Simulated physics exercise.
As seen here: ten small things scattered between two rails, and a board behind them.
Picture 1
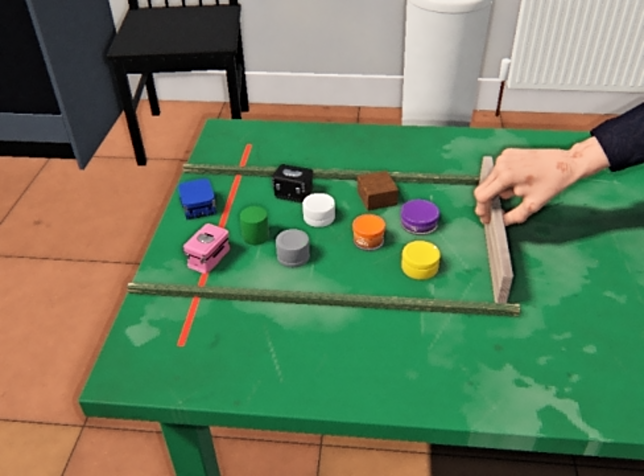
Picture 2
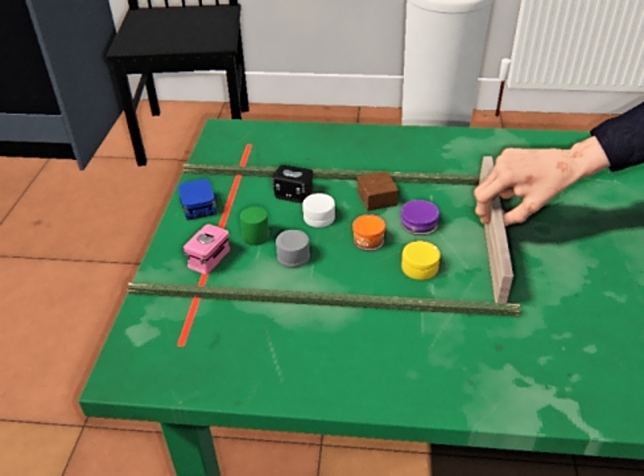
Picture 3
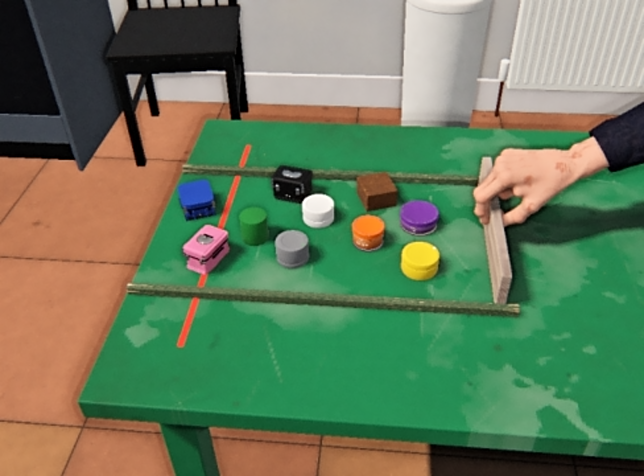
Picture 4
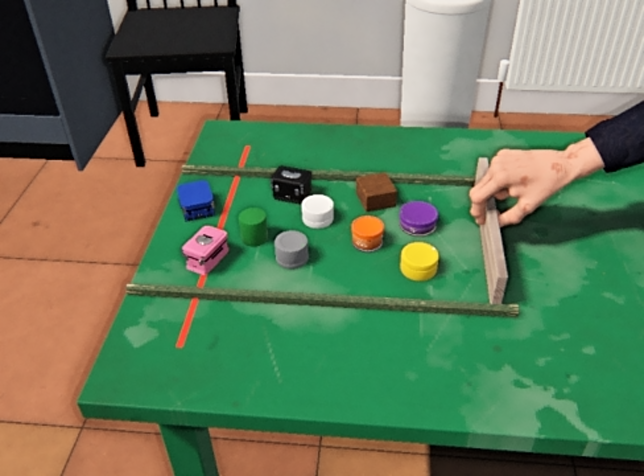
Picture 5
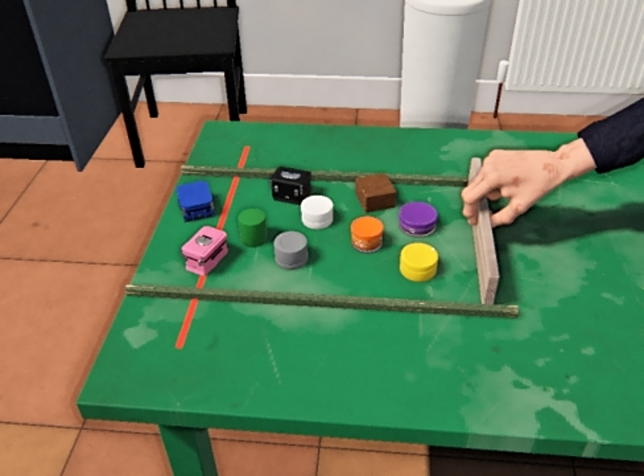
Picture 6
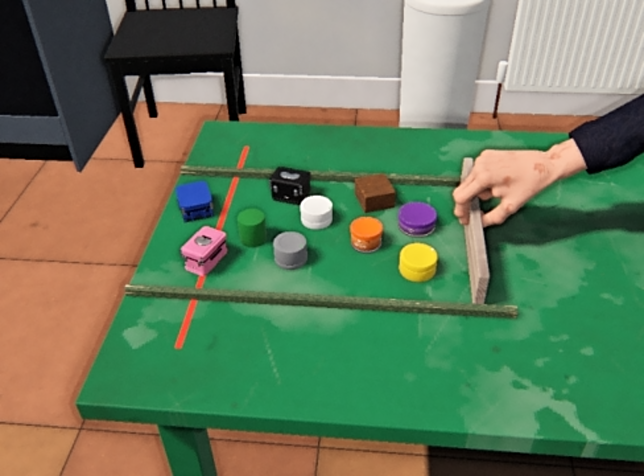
A hand sliding a wooden board slightly left between two rails on a green table, the small coloured objects ahead staying untouched.
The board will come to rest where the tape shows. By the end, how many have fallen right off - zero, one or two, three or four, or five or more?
By the end, one or two have.
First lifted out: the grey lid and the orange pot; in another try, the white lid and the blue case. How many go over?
Taking the two tries in turn, it comes to 1 and 0.
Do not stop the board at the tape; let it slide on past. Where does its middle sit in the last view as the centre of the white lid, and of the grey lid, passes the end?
Middle approx. at (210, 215), then approx. at (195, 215).
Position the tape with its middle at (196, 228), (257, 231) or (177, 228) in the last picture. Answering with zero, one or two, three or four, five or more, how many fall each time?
Lab note - tapes per position, in order: Three or four; zero; 5 or more.
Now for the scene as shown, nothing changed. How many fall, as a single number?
Result - number fallen: 1.
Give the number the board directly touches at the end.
At rest, 4 are in contact.
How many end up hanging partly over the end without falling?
Result: 3.
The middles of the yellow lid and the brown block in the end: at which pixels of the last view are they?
Close to (190, 253); the other close to (216, 183).
Soon after, none off yet; blue case at rest near (195, 202); pink case at rest near (205, 251); green lid at rest near (252, 228).
Then, none off yet; blue case moved a little near (179, 201); pink case moved about its own width near (175, 250); green lid moved well along near (212, 220).
At rest, the number that fall off is one or two; fallen, blue case.
